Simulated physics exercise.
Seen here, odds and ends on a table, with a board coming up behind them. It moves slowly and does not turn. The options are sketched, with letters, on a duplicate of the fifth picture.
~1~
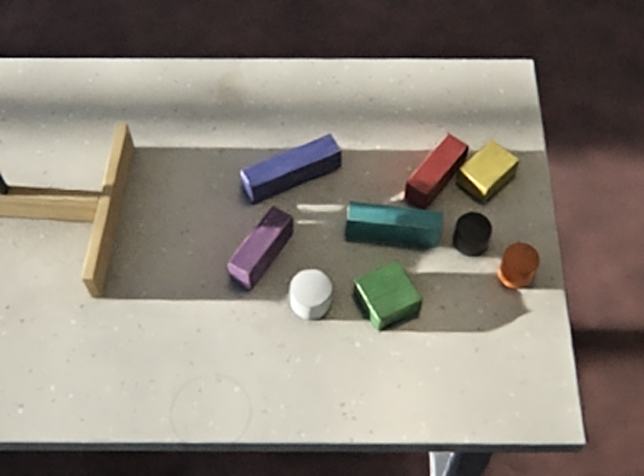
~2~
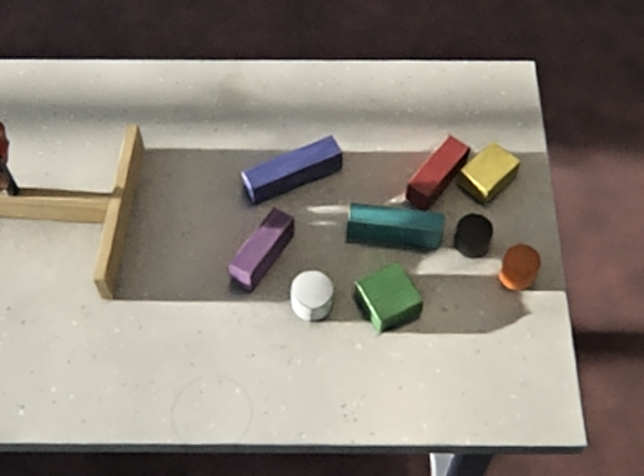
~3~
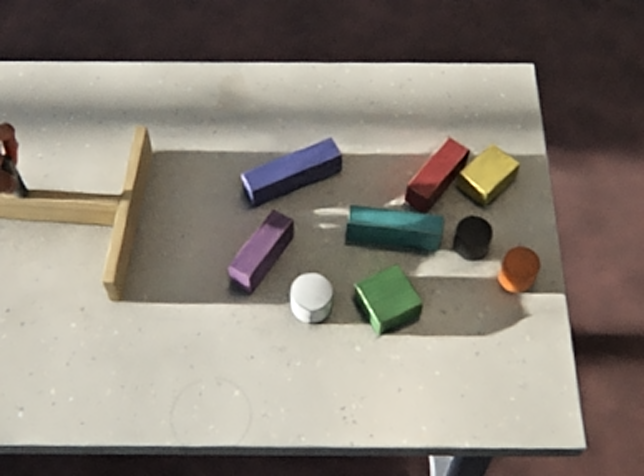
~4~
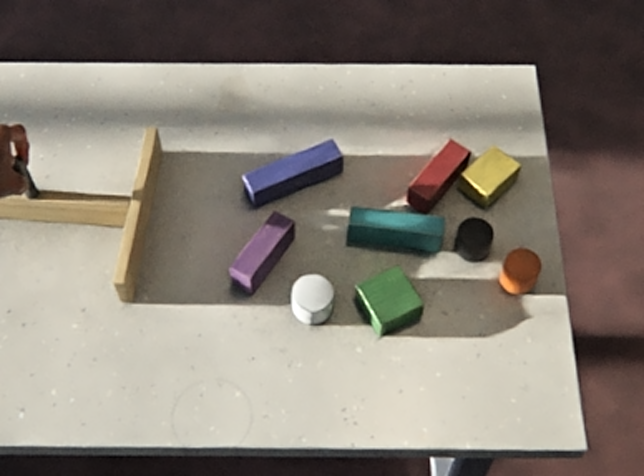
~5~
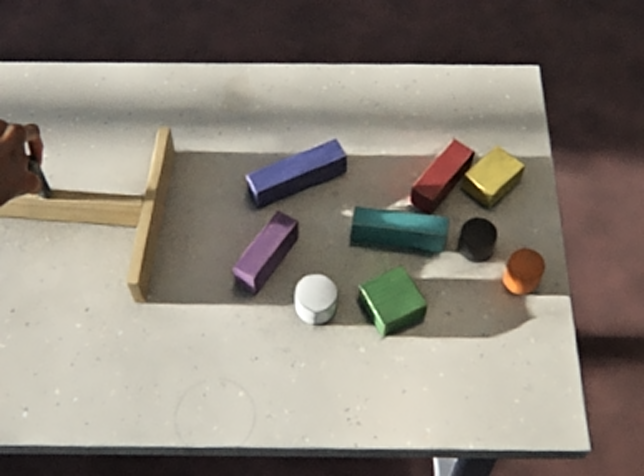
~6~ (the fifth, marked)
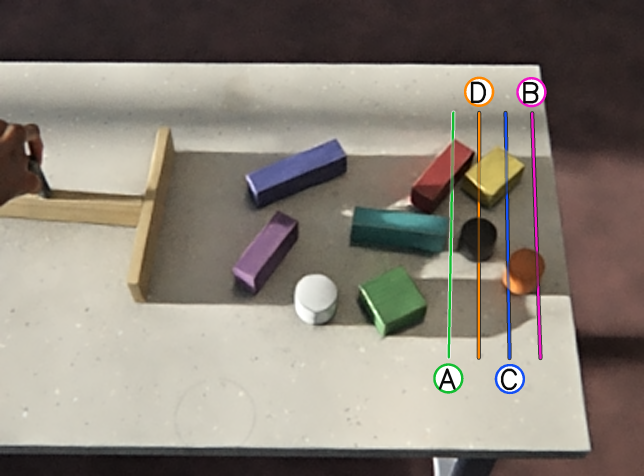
The footage shows colored blocks, bars and small cylinders resting on a table while a wooden board on a handle slides slowly rightward toward them, a hand coming into view at the left; the objects stay essentially still.
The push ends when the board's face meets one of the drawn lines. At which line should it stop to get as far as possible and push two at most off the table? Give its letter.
No farther than D.
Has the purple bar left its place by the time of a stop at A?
By then, yes.
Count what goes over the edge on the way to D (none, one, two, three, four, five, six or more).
In all, one.
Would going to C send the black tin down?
By then, yes.
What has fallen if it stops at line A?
The black tin goes over.
On the marked copy, A at (451, 226); B at (536, 227); C at (507, 227); D at (479, 226).
Following D. Soon after the start, board (266, 202); blue bar (327, 168); purple bar (281, 253).
Later, board (385, 203); black tin (527, 241); turquoise bar (461, 228).
In the end, board (479, 203); black tin over the edge; yellow block (551, 180); one fallen.
As for the rest, A is within the limit but short; B drops five; C drops three.
